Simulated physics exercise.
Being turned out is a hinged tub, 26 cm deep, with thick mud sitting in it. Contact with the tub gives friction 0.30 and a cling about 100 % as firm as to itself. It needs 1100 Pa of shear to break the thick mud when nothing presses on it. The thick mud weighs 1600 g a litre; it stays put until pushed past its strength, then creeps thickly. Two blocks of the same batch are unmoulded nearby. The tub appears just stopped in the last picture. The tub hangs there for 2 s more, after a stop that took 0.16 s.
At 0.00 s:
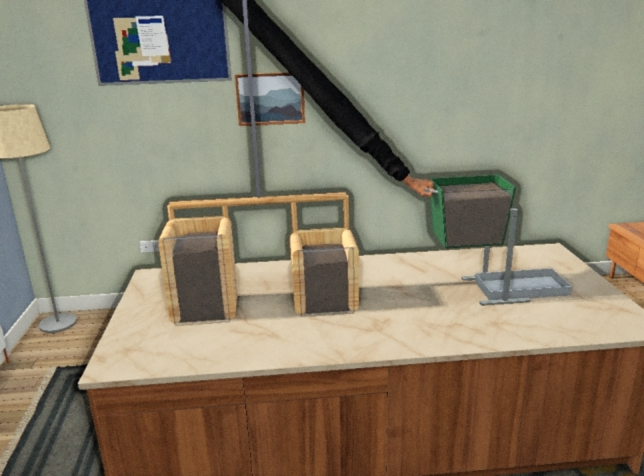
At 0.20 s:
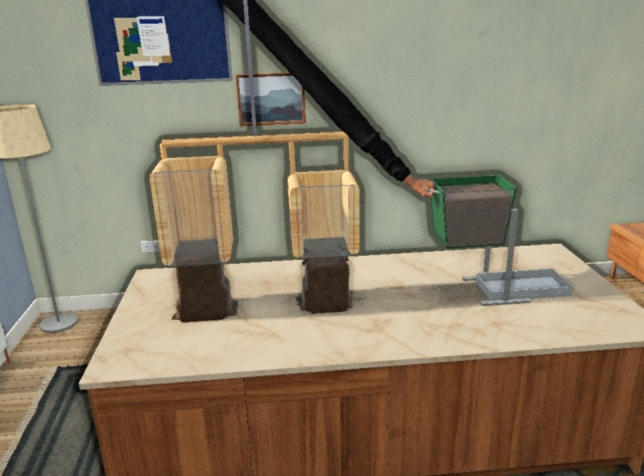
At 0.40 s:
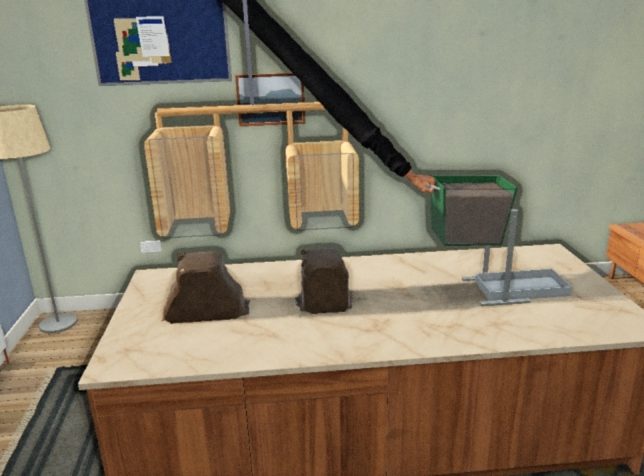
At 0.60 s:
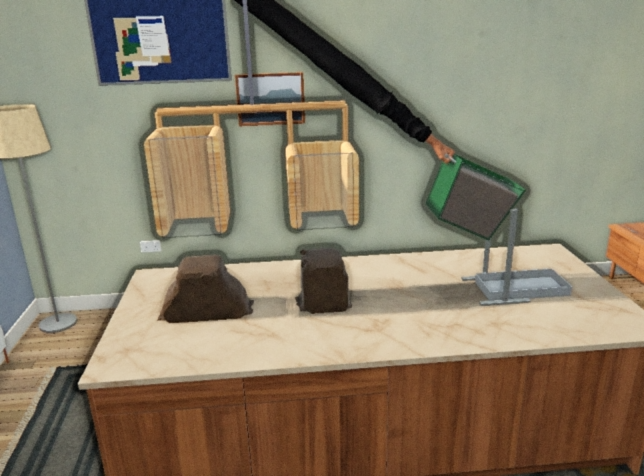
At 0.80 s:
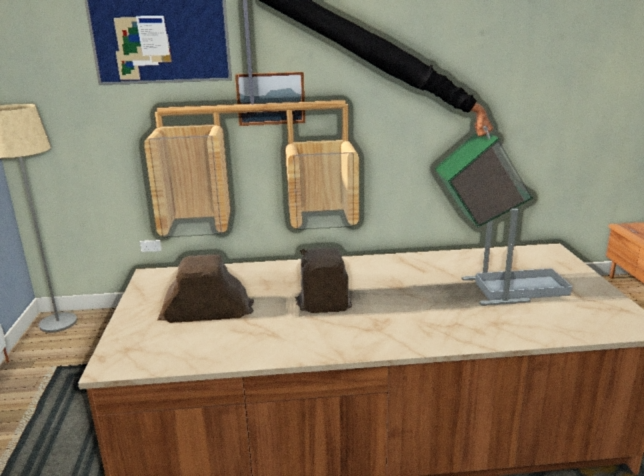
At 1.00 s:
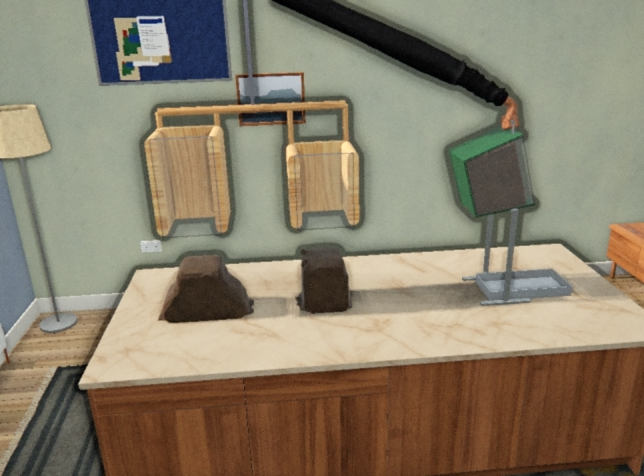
A dark-sleeved arm tilting a green tub of mud above a counter, after wooden moulds lift off two slumping dark blocks.
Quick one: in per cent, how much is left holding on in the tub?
Expect around 100 %.
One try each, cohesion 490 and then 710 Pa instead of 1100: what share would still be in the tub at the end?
Result: 60 % for the first case, 75 % for the second.
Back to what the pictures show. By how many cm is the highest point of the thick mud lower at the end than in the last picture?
About 0 cm.
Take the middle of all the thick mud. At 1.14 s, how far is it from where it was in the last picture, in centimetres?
Close to 0 centimetres.
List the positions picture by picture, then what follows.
In the first picture, handle-side rim at (444, 192), tilt 0 degrees; crest of the thick mud at (505, 196); block heights 37 cm, 27 cm (left to right).
In the second picture, handle-side rim at (444, 192), tilt 0 degrees; crest of the thick mud at (506, 196); block heights 34 cm, 26 cm (left to right).
In the third picture, handle-side rim at (445, 188), tilt 3 degrees; crest of the thick mud at (451, 197); block heights 27 cm, 25 cm (left to right).
In the fourth picture, handle-side rim at (463, 162), tilt 26 degrees; crest of the thick mud at (460, 172); block heights 25 cm, 25 cm (left to right).
In the fifth picture, handle-side rim at (499, 140), tilt 56 degrees; crest of the thick mud at (490, 149); block heights 25 cm, 25 cm (left to right).
In the sixth picture, handle-side rim at (523, 136), tilt 74 degrees; crest of the thick mud at (512, 144); block heights 25 cm, 25 cm (left to right).
After 1.14 s, the tub is at 74 degrees and holds 100 %.
After 1.31 s, the tub is at 74 degrees and holds 100 %.
After 1.48 s, the tub is at 74 degrees and holds 100 %.
After 1.65 s, the tub is at 74 degrees and holds 100 %.
After 3.00 s, the tub is at 74 degrees and holds 100 %.
